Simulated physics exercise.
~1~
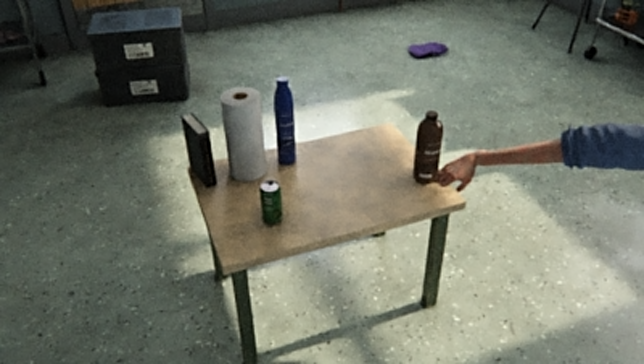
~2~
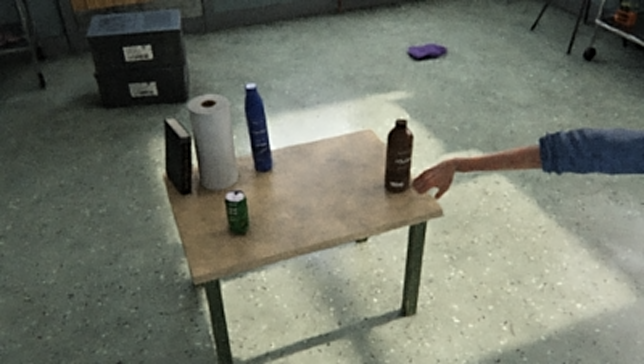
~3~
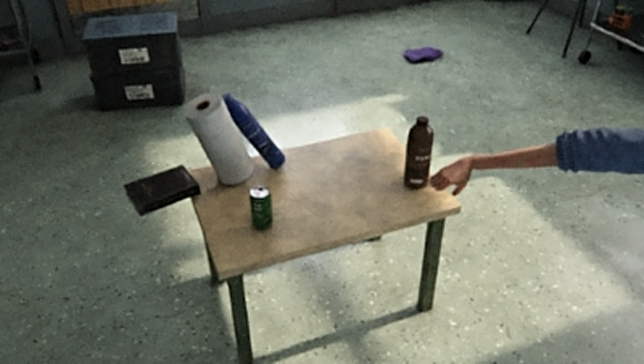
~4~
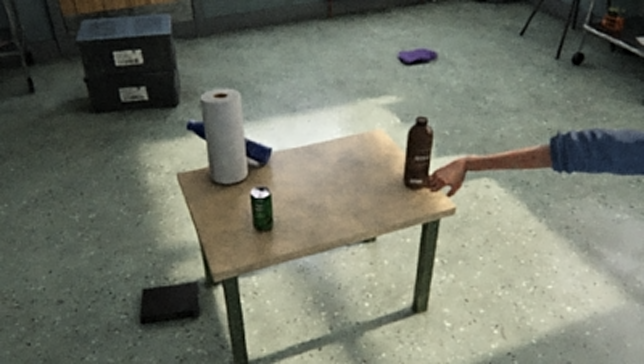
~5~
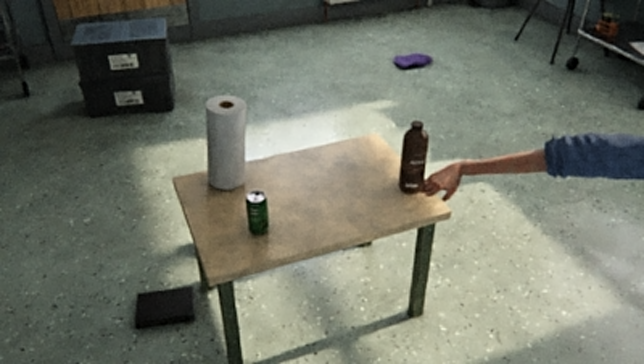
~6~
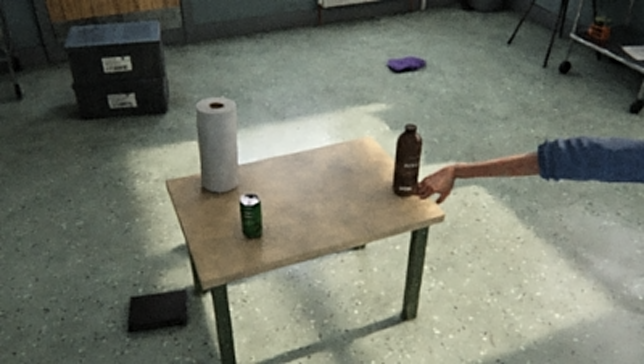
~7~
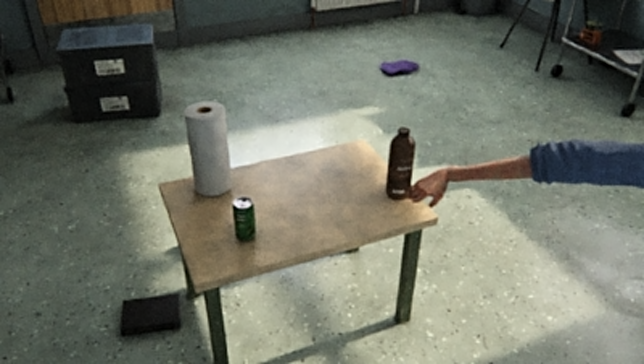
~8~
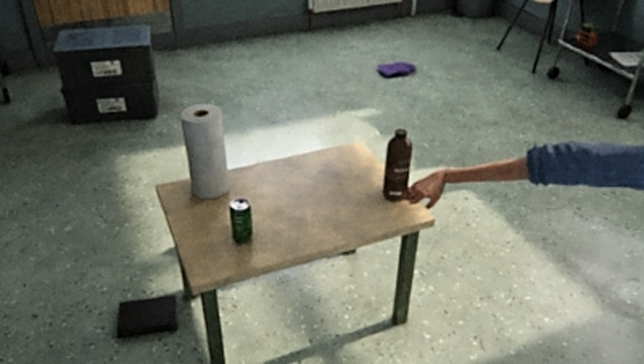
A small side table carrying a black book, a white paper roll, a blue bottle, a green can and a brown bottle slides left, with a hand at its right edge beside the brown bottle. It then shifts back to the right, and the book topples off the left side while the roll and blue bottle tilt. The book lands flat on the floor as the blue bottle falls behind the roll and drops out of sight. The roll settles upright. At the end, the roll, can and brown bottle still stand on the table, the hand still beside it.
